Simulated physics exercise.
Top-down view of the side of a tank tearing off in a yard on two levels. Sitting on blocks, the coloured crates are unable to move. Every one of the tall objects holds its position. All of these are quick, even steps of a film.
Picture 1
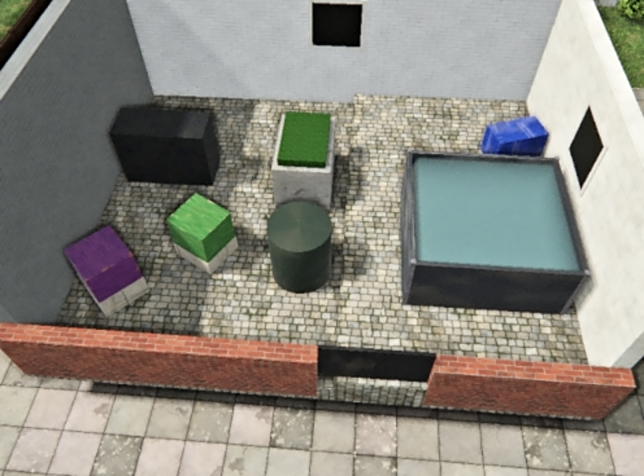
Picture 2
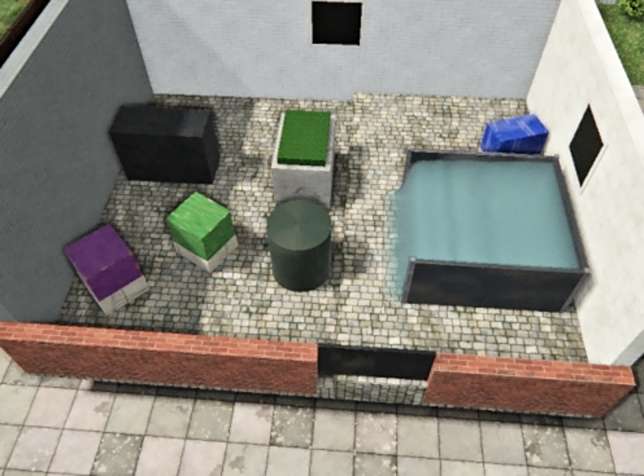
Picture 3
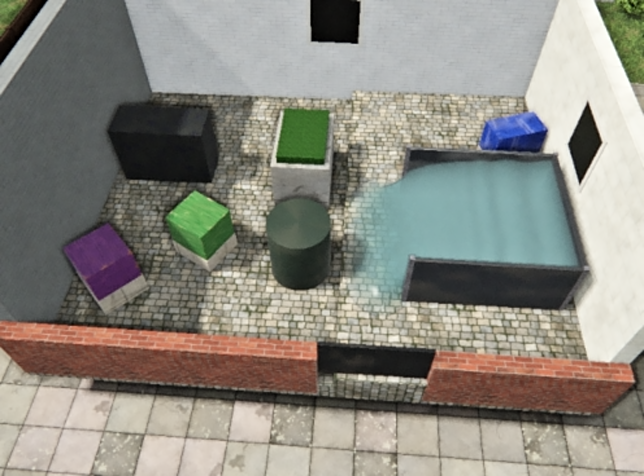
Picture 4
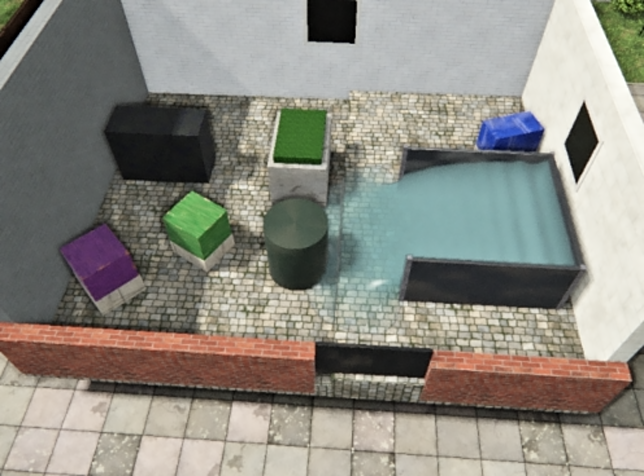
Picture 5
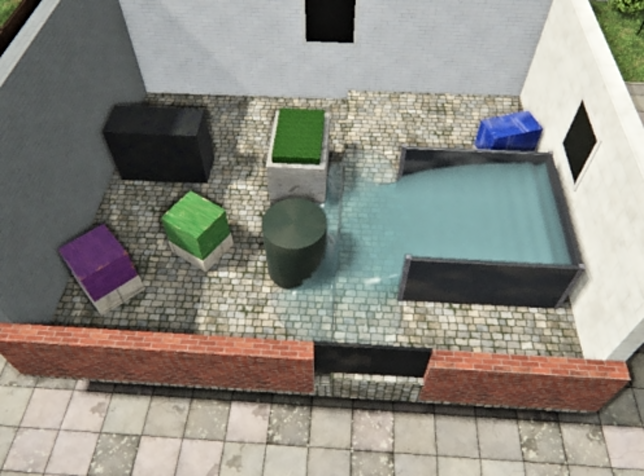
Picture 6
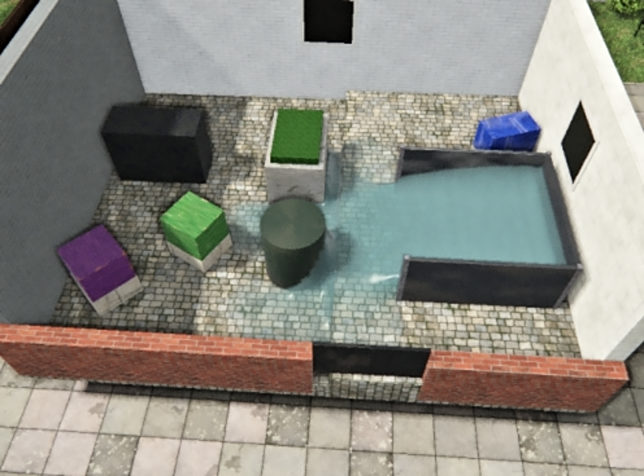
At the start, still water fills a dark-walled tank on the right of a walled, cobbled yard dotted with blocks and coloured crates. The tank's left side gives way and water pours out leftward across the cobbles, then spreads around the dark green cylinder, while the crates stay in place.
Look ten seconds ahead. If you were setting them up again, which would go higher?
I'd say the blue crate can stay, the purple crate goes higher, the green crate goes higher.
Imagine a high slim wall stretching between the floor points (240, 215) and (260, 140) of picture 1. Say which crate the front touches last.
It's the crate marked blue.
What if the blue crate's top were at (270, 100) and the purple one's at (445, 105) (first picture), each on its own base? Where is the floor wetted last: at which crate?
Purple crate.
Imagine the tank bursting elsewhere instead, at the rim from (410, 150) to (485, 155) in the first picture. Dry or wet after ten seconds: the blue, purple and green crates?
As I read it, the blue one gets reached; the purple one is never reached; finally the green one is never reached.
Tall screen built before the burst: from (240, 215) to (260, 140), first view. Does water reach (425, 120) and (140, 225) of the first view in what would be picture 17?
Untouched, reached.
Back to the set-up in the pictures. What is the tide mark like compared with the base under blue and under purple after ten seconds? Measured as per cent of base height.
30 %, then 130 %.
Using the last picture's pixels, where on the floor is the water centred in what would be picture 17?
The centre of mass sits at about (307, 241).
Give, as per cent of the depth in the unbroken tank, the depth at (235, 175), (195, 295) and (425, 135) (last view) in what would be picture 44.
Estimate: 12, 16, 0 %.
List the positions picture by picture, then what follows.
In the first picture, still water in the water tank at (489, 211).
In the second picture, the front is at (400, 191), out from the gap at (407, 232).
In the third picture, the front is at (373, 183), out from the gap at (406, 231).
In the fourth picture, the front is at (360, 170), out from the gap at (403, 232).
In the fifth picture, water pours out at (402, 232) and has run to (331, 167).
In the sixth picture, water pours out at (401, 233) and has run to (229, 221).
A moment on, water covers 40 % of the floor; the blue crate not reached, the purple crate water round its plinth, the green crate water round its plinth.
Next, water covers 55 % of the floor; the blue crate not reached, the purple crate water round its plinth, the green crate water round its plinth.
Then, water covers 70 % of the floor; the blue crate not reached, the purple crate water round its plinth, the green crate water round its plinth.
Later, water covers 70 % of the floor; the blue crate water round its plinth, the purple crate water round its plinth, the green crate water round its plinth.
In the end, water covers 75 % of the floor; the blue crate stayed above the water, the purple crate was topped, the green crate was topped.
